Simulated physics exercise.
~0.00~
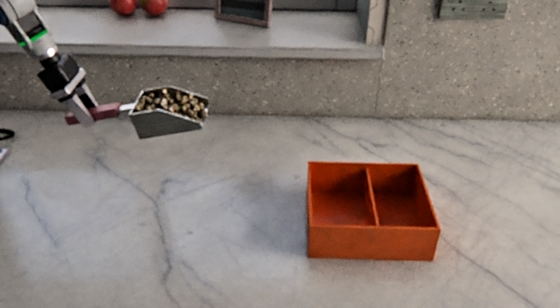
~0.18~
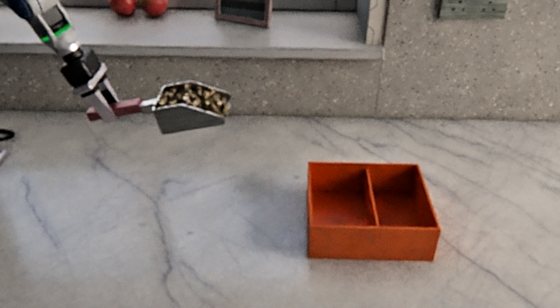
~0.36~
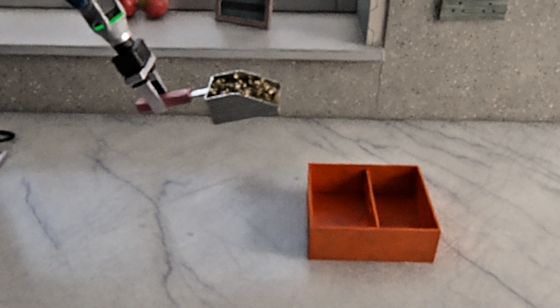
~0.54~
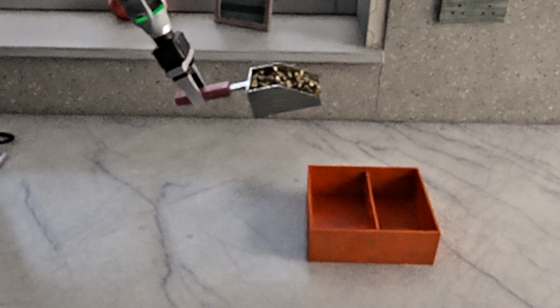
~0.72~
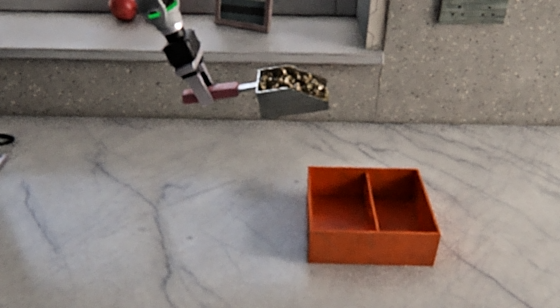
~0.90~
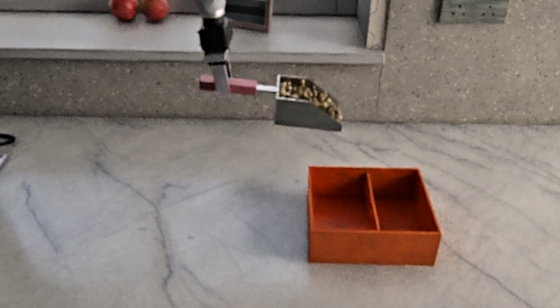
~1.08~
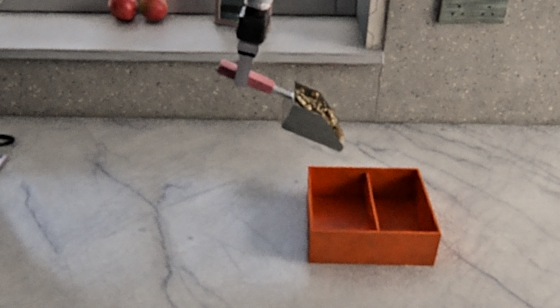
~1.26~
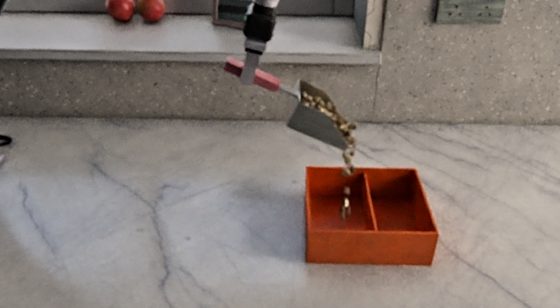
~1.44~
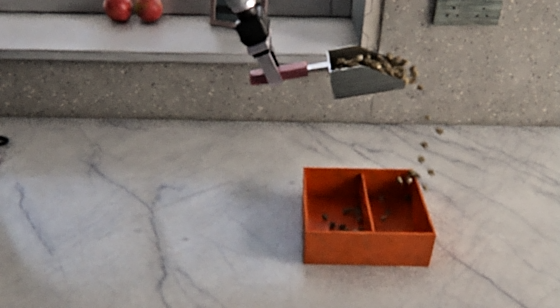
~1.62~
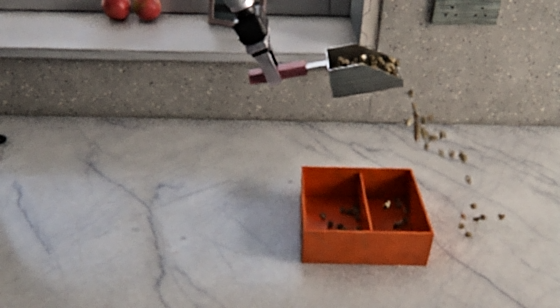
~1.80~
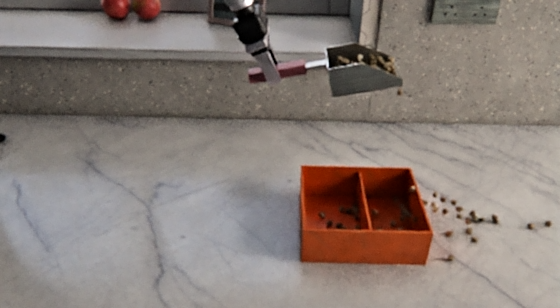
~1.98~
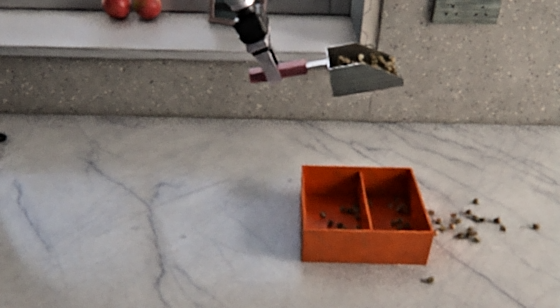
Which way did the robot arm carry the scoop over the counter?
It carried the scoop to the right, toward the orange box and then over it.
